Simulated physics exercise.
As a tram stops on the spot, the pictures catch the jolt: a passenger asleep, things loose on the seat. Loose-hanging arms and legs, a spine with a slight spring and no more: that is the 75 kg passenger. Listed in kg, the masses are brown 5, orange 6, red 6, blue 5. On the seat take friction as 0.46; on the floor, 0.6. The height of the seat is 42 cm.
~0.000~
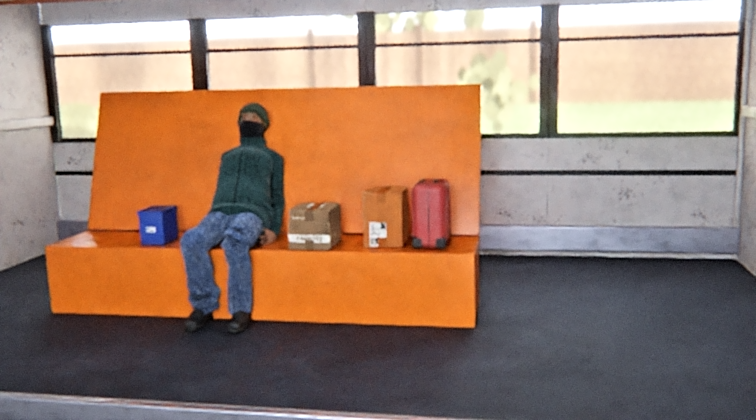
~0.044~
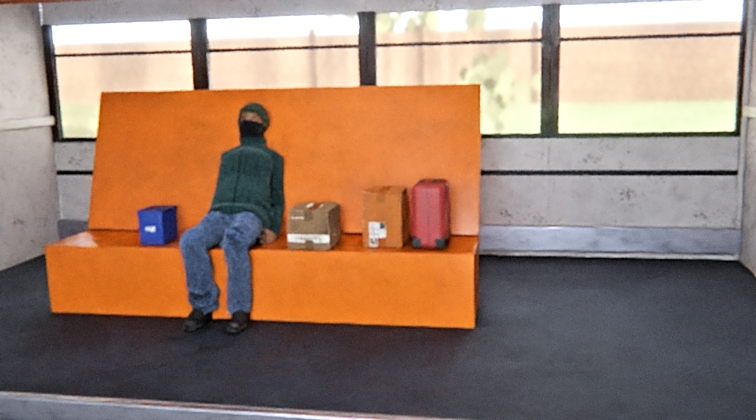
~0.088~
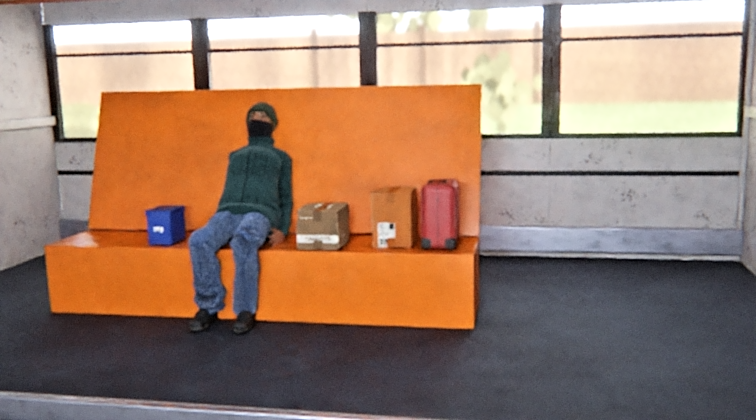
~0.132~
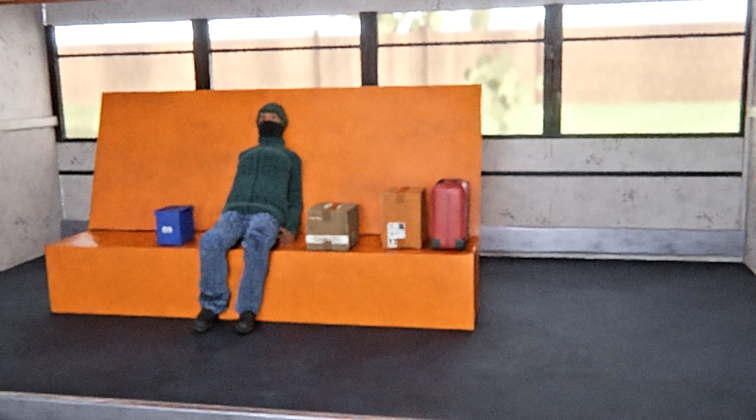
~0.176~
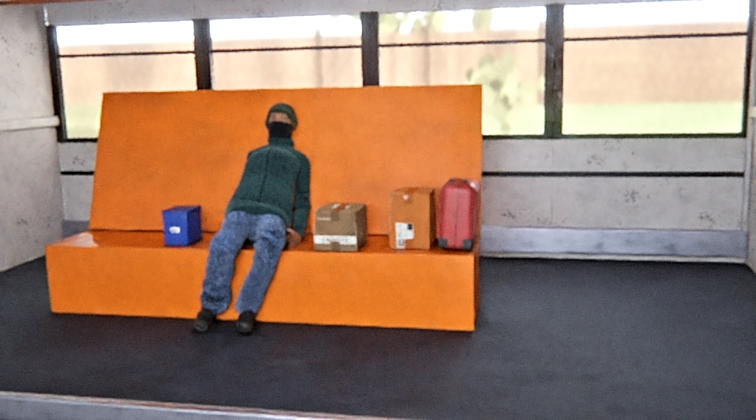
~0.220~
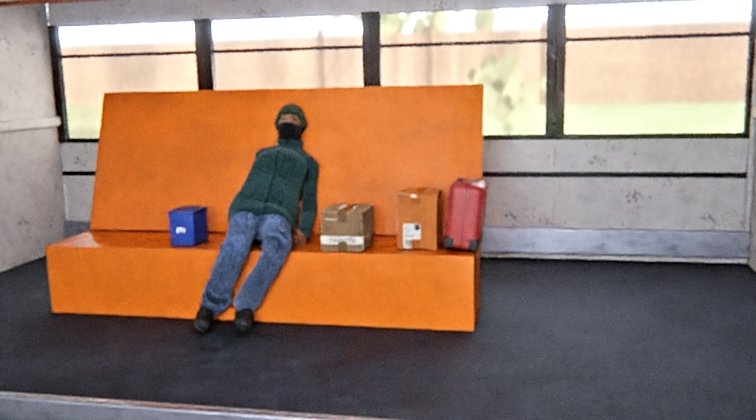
A person in a green sweater and dark face covering sat slumped on an orange bench, then slid a little to the right, leaning over, as the boxes and red case beside them slid right too.
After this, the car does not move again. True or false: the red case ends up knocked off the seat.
True.
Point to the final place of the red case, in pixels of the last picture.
In the last picture it sits at about pixel (518, 303).
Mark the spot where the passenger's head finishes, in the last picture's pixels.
Somewhere about (386, 225) in the last picture.
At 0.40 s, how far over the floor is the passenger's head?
Height of head: Near 100 cm.
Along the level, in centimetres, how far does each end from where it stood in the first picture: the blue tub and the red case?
The blue tub finishes 25 off, while the red case finishes 50 off.
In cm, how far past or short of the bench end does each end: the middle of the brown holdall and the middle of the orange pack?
Brown holdall: 60 cm short; orange pack: 30 cm short.
After 0.40 s the red case is 6 cm past the bench end, tilted 30°, near (487, 215) in the last picture's view; the passenger's hips 57 cm above the ground.
After 0.65 s the red case is 24 cm past the bench end, tilted 95°, near (520, 260) in the last picture's view.
After 1.05 s the red case is 23 cm past the bench end, tilted 90°, near (518, 303) in the last picture's view.
When all is still (1.8 s), brown holdall stays on; orange pack stays on; red case drops off; blue tub stays on; passenger's hips keep to the seat.
